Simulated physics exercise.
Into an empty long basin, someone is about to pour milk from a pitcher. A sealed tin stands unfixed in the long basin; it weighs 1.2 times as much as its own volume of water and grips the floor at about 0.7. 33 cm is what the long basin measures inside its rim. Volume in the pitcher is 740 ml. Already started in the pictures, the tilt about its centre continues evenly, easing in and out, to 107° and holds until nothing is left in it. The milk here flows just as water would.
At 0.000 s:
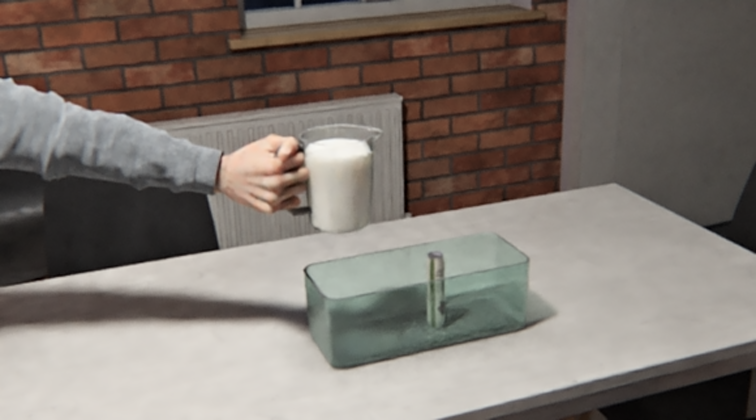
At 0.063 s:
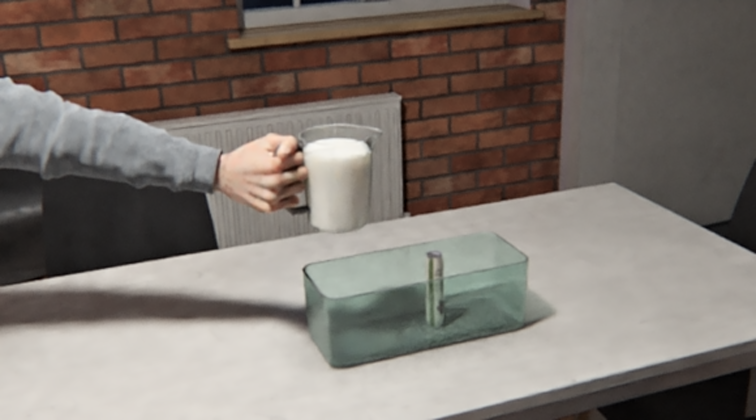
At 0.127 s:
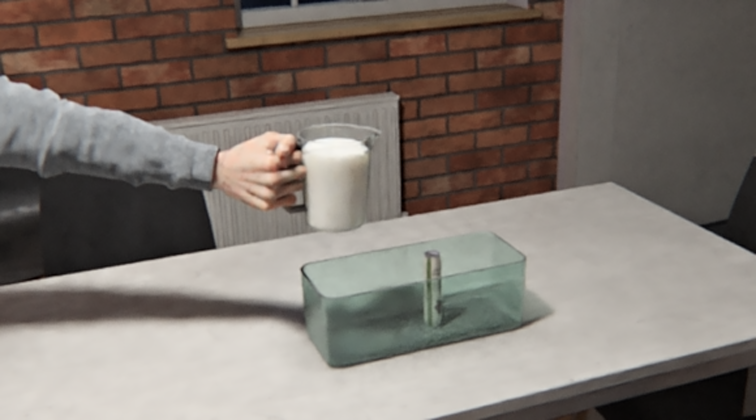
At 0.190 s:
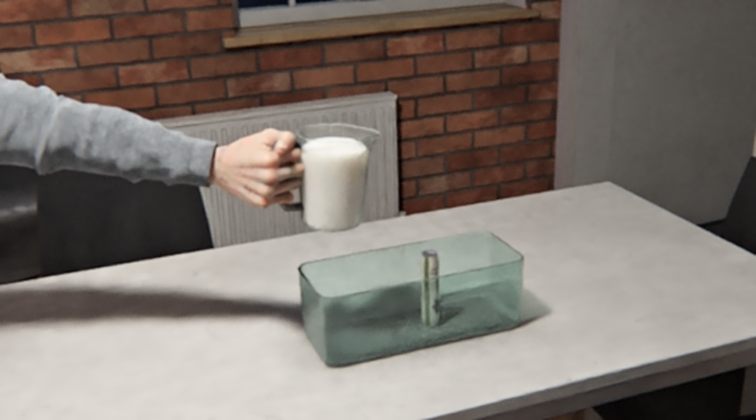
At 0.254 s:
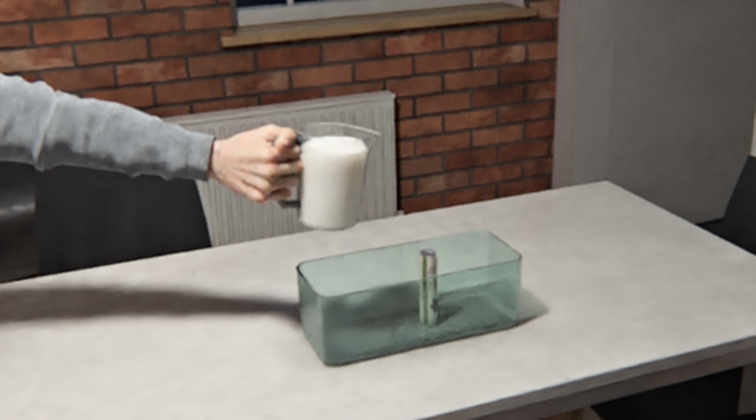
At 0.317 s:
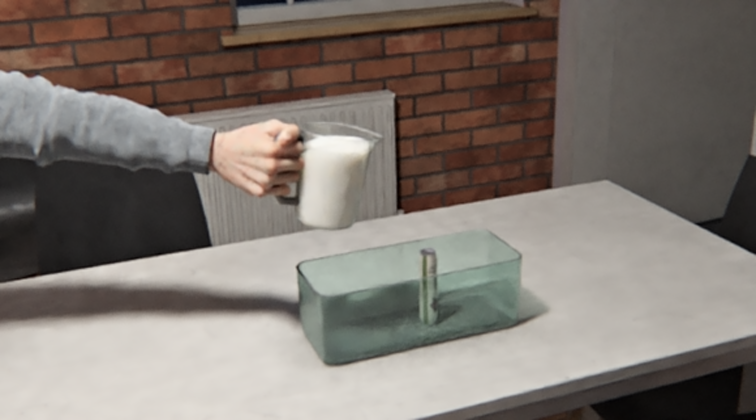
A hand tilts a pitcher of milk slightly to the right above a long greenish basin.
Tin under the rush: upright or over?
It will come down.
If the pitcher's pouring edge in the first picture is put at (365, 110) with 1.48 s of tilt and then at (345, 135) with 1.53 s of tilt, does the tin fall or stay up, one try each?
Run one: It tumbles. Run two: It does not tip.
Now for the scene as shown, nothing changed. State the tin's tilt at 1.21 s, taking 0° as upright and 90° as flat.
About 0 degrees from upright.
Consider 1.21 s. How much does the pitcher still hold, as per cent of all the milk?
Share remaining: Approx. 32 %.
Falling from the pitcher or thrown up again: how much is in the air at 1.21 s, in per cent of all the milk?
About 20 per cent.
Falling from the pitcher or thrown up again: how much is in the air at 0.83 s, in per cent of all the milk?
About 14 per cent.
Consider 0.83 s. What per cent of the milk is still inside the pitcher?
Portion remaining: Approx. 82 per cent.
Then, 0.83 s in, the tilt is 61° and 83 per cent is still to pour; the tin stands where it began.
Then, 1.21 s in, the tilt is 96° and 31 per cent is still to pour; the tin stands where it began.
Then, 1.60 s in, the tilt is 107° and 1 per cent is still to pour; the tin lies on its side.
Then, 2.03 s in, the tilt is 107° and 0 per cent is still to pour; the tin lies on its side.
Finally, the tin lies on its side.
